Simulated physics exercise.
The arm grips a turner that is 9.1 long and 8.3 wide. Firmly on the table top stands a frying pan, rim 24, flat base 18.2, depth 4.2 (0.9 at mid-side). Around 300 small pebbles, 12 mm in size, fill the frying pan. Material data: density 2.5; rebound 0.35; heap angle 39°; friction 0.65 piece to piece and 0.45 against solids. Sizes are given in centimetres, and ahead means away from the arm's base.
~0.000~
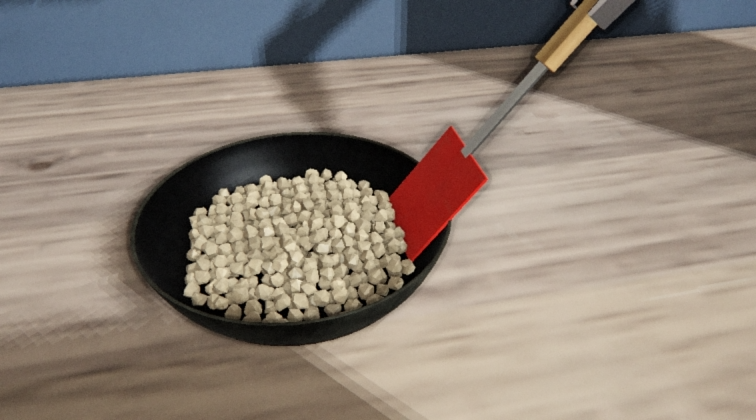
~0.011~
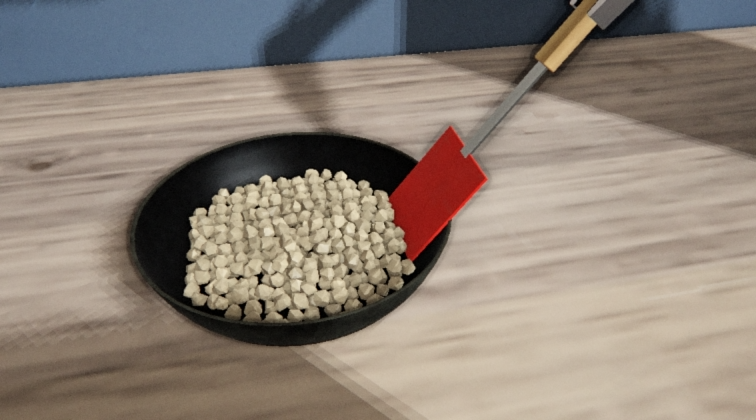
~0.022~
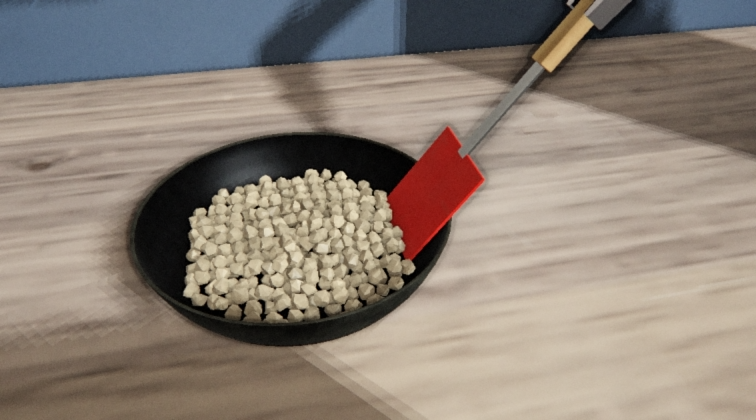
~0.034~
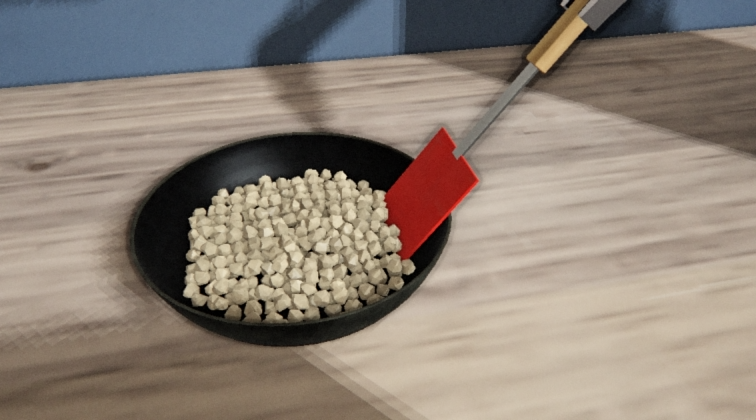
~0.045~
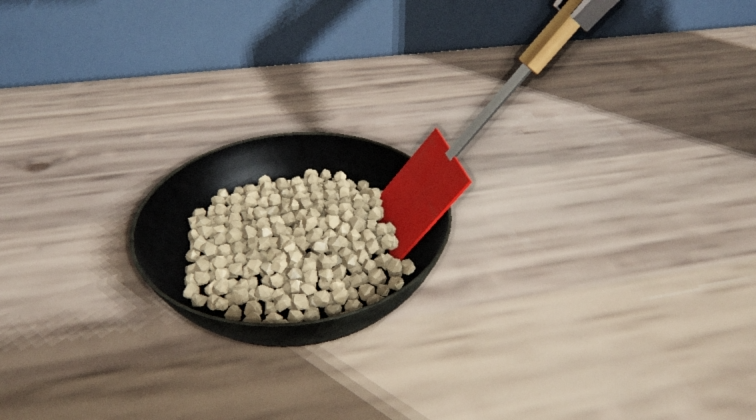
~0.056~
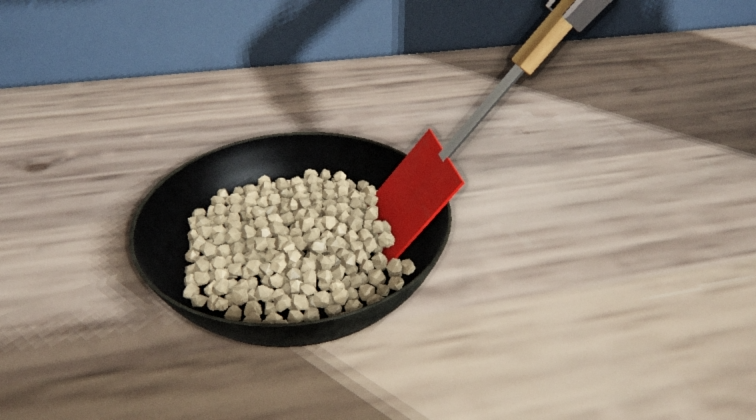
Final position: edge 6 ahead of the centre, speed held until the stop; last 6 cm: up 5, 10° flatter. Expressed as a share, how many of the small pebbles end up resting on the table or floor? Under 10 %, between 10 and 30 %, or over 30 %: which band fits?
The band that fits is under 10 %.
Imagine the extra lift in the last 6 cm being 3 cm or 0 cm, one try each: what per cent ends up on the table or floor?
Try one gives about 0 in a hundred, try two about 0 in a hundred.
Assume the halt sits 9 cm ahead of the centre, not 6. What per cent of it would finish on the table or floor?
Estimate: Approx. 20 %.
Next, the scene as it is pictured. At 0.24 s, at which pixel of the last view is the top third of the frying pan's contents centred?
Near (227, 231).
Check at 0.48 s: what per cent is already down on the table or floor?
Fraction noted: Close to 0 per cent.
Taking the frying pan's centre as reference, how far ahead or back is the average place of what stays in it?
It rests close to 4.5 centimetres ahead of centre.
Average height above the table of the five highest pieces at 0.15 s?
I'd put it close to 3 cm.
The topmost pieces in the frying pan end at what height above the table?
Some 5.0 cm.
By 0.15 s, sloping 52°, highest piece 4 above the table; 300 in the frying pan.
By 0.24 s, sloping 48°, highest piece 5 above the table; 300 in the frying pan.
By 0.48 s, sloping 42°, highest piece 7 above the table; 293 in the frying pan, 4 on the table or floor, 3 on the blade or in flight.
By 1.53 s, sloping 42°, highest piece 5 above the table; 293 in the frying pan, 7 on the table or floor.
Final count, 293 in the frying pan, 7 on the table or floor. That is 2 % on the table or floor.
